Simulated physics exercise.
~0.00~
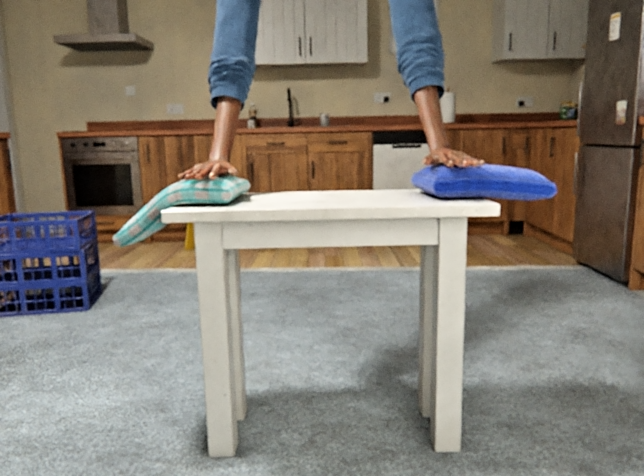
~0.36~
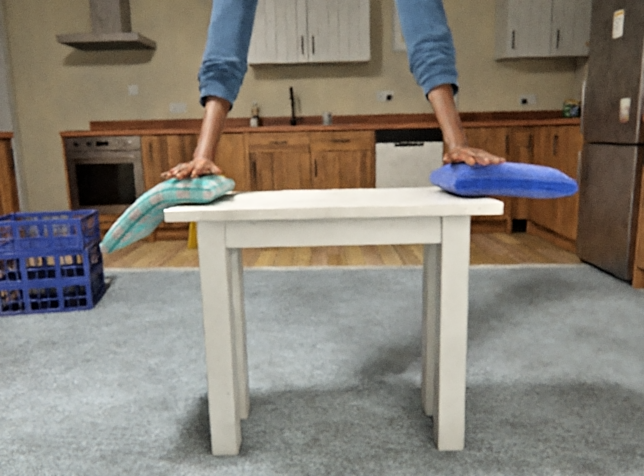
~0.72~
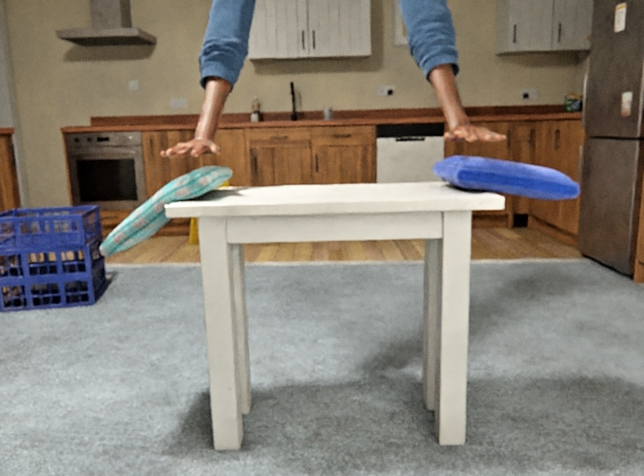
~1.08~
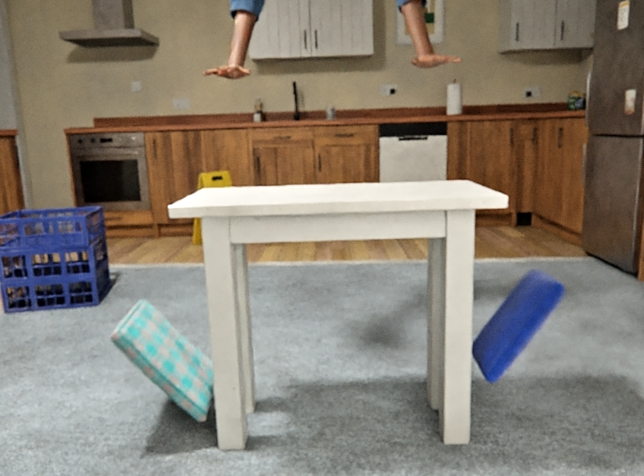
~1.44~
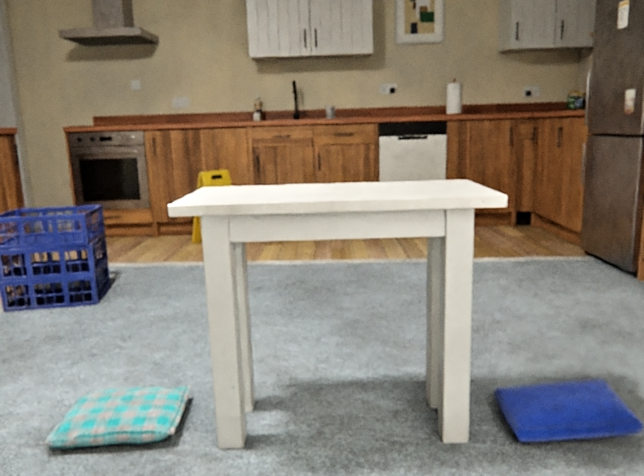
In a kitchen, hands pushing a turquoise checked cushion and a blue one apart on a white table, then lifting as both fall.
